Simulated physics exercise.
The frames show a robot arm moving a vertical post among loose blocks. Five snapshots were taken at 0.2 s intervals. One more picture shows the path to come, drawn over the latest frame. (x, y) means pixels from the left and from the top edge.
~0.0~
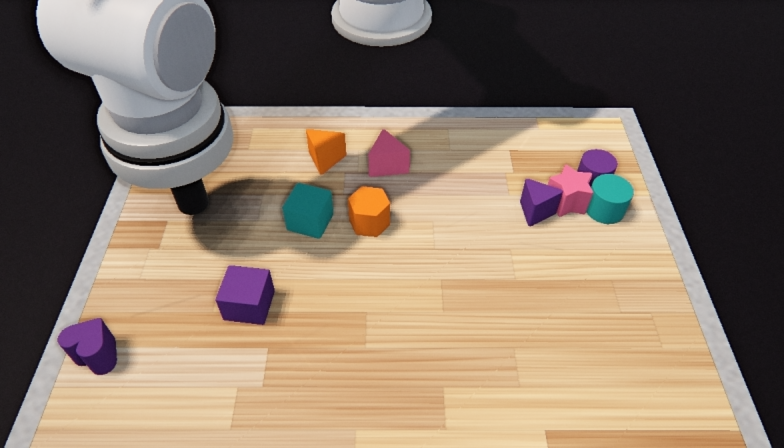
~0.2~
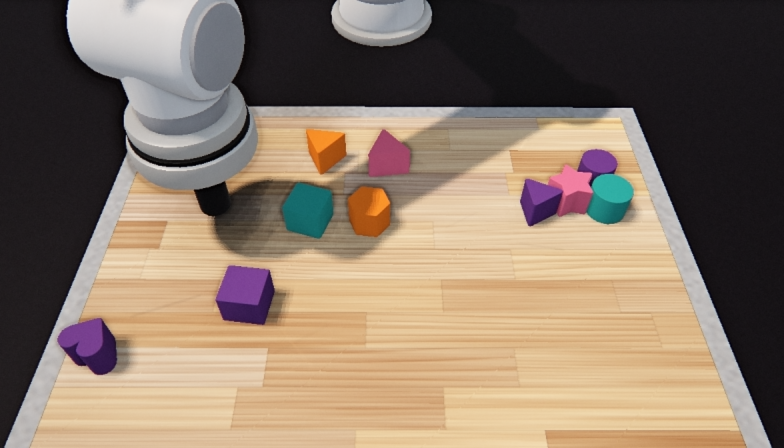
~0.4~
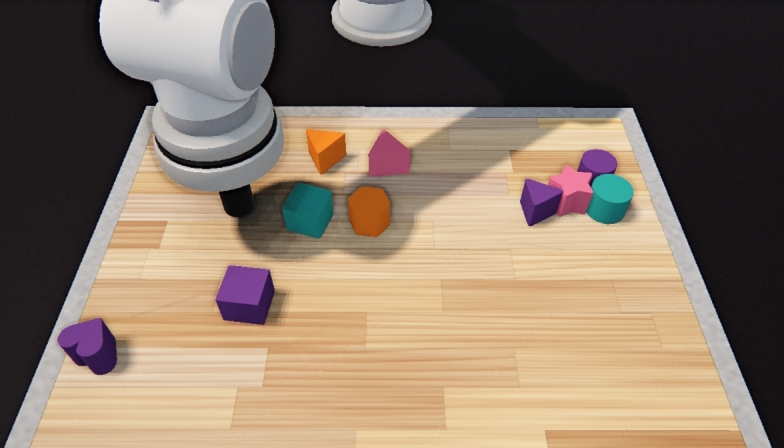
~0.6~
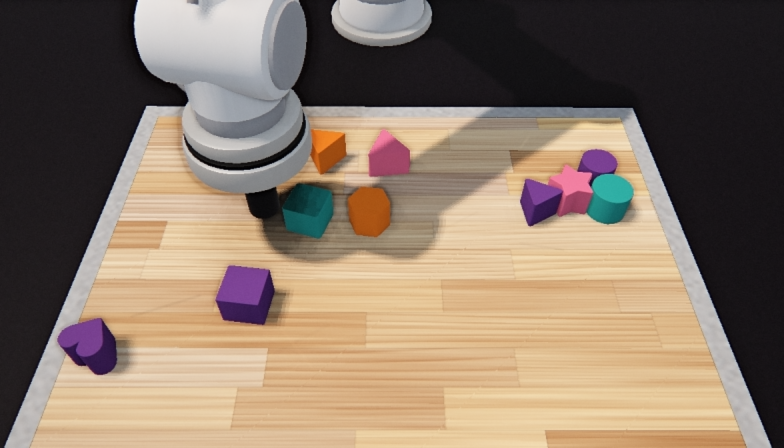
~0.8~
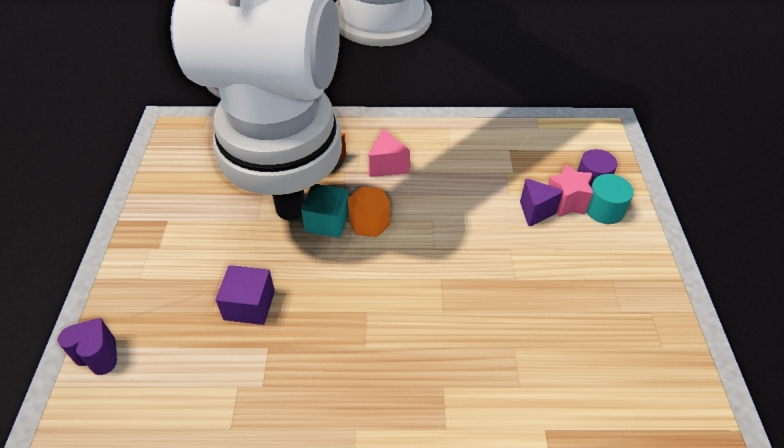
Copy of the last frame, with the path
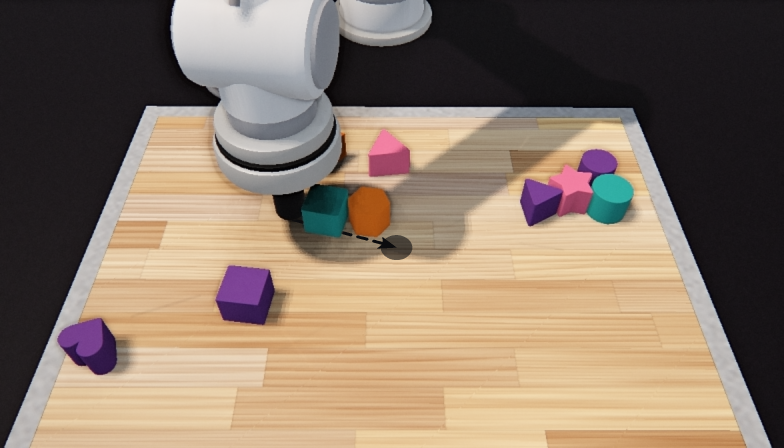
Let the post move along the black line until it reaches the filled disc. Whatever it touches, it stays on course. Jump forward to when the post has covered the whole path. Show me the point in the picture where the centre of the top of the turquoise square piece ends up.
I'd place it at (423, 207), taking the centre of its top.
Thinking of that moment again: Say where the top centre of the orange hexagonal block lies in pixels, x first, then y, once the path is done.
At (447, 186).
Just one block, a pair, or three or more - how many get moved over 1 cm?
The number will come to 2.
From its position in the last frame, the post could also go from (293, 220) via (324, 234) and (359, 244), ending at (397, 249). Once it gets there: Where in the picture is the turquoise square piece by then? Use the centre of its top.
By then it is at (418, 205).
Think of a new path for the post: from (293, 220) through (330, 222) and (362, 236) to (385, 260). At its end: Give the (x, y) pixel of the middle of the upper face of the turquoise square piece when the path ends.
Top centre: (402, 208).
The line goes from (293, 220) to (396, 247).
What follows on the original path. One third of the way, post (327, 220); turquoise square piece (361, 201), turned 30° anticlockwise; orange hexagonal block (399, 198).
Two thirds of the way, post (362, 229); turquoise square piece (395, 205), turned 50° anticlockwise; orange hexagonal block (429, 193), turned 15° anticlockwise.
At the end, post (397, 238); orange triangular piece unmoved; turquoise square piece (423, 207), turned 70° anticlockwise; orange hexagonal block (447, 186), turned 35° anticlockwise.
